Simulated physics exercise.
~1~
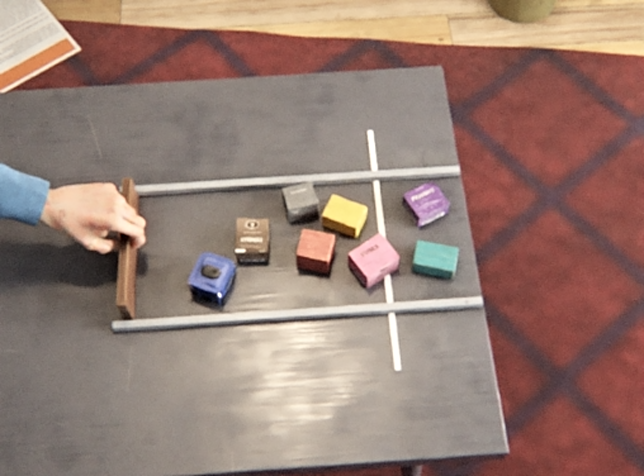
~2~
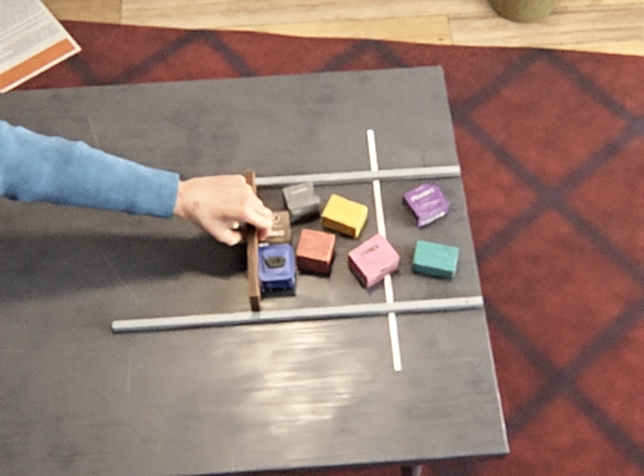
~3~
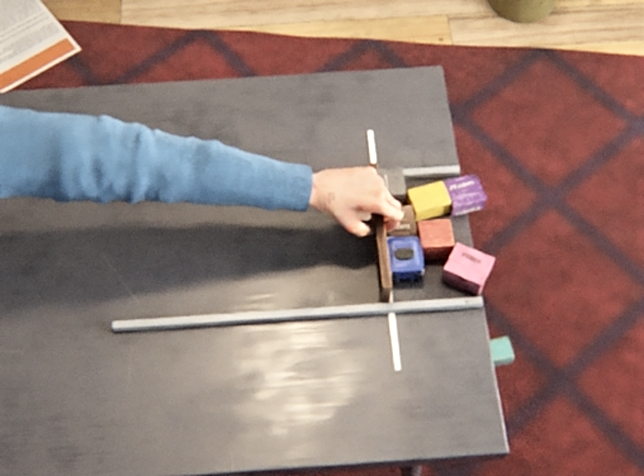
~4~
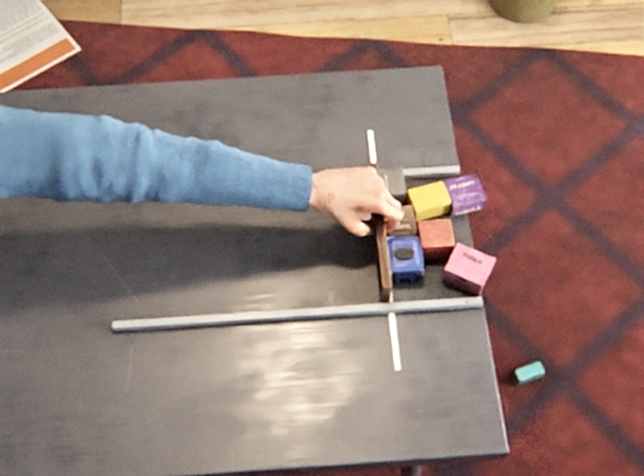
A hand slides a board right to the tape, pushing the turquoise block off the table.
